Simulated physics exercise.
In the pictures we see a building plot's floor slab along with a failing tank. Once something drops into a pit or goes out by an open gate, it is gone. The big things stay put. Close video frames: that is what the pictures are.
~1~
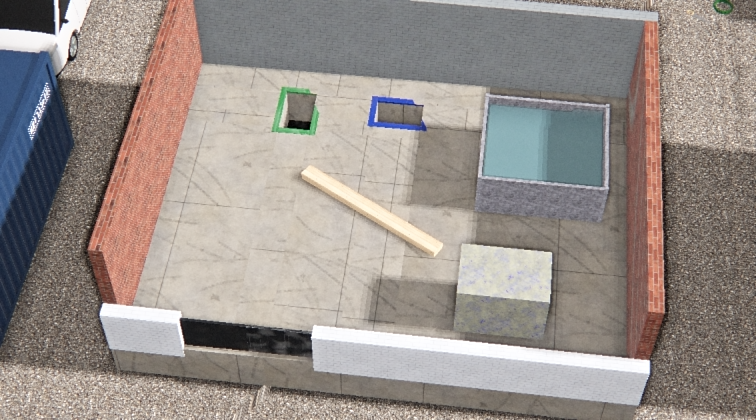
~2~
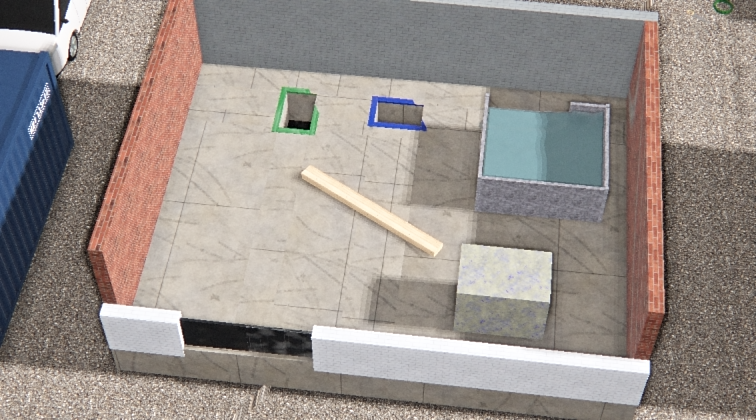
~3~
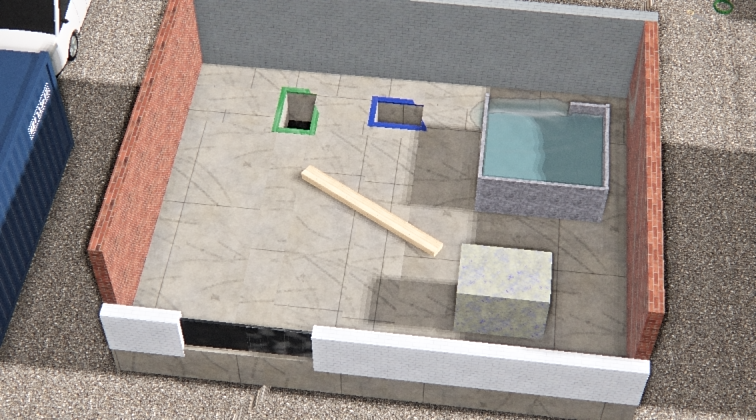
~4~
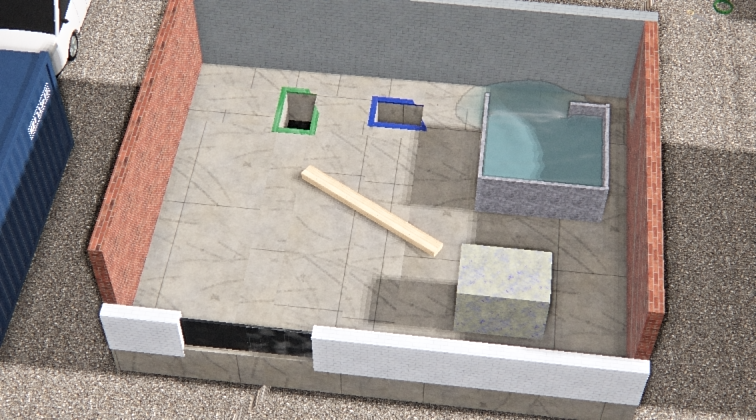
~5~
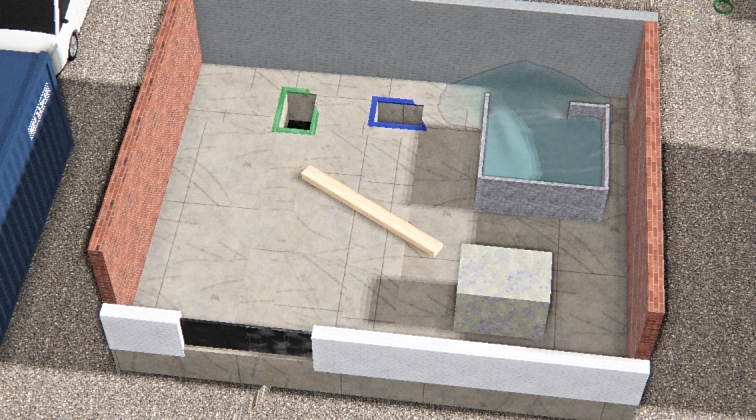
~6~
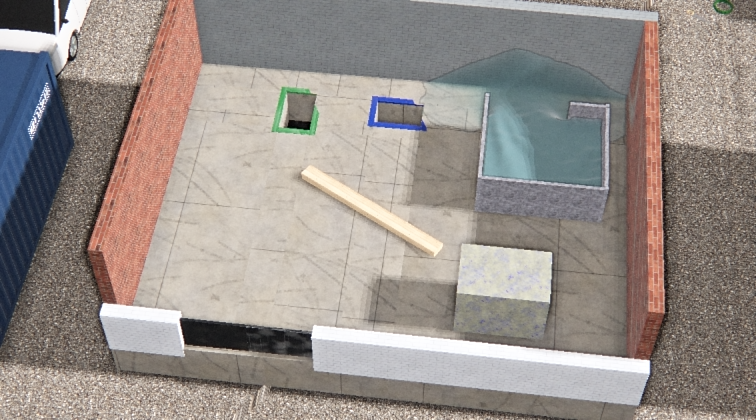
On a walled concrete floor slab with green-edged and blue-edged pits, a wooden beam and a pale block, an open tank holds still water. A gap appears in its far side, and water pours out there, spreading along the grey back wall and leftward across the floor behind the tank.
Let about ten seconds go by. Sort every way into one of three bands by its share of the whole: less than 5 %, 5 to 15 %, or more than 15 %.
Bands: The gate - less than 5 %; the green pit - 5 to 15 %; the blue pit - more than 15 %.
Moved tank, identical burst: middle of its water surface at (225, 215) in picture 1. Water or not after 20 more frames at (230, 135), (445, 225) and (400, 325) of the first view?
Spot 1 wetted, spot 2 unwetted, spot 3 unwetted.
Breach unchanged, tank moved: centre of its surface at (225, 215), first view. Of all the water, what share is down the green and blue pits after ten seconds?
Within ten seconds, green collects 45 percent of the total and blue collects 14 percent.
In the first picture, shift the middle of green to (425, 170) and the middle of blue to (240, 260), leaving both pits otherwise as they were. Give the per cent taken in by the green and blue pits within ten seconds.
Split: Green 2 %, blue 10 %.
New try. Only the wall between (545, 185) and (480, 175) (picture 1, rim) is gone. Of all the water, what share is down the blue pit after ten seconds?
For blue, roughly 4 in a hundred.
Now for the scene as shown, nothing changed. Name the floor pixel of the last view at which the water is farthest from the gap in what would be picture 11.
By then the tip should be at about (319, 74).
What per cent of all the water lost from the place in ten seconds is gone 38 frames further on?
My figure: 80 percent.
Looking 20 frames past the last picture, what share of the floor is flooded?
Around 35 percent of it.
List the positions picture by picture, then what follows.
The first picture shows still water in the open tank at (545, 144).
In the second picture, the front is at a hidden place, out from the gap on the open tank's far side.
In the third picture, the front is at a hidden place, out from the gap on the open tank's far side.
In the fourth picture, water pours out on the open tank's far side and has run to (578, 95).
In the fifth picture, the front is at (606, 98), out from the gap on the open tank's far side.
In the sixth picture, water pours out on the open tank's far side and has run to (428, 83).
A moment on, water covers 15 % of the floor; the gate 0 %, the green pit 0 %, the blue pit 2 %.
Next, water covers 20 % of the floor; the gate 0 %, the green pit 2 %, the blue pit 8 %.
Then, water covers 35 % of the floor; the gate 0 %, the green pit 5 %, the blue pit 15 %.
Later, water covers 65 % of the floor; the gate 0 %, the green pit 7 %, the blue pit 22 %.
In the end, water covers 80 % of the floor; the gate 0 %, the green pit 10 %, the blue pit 28 %.
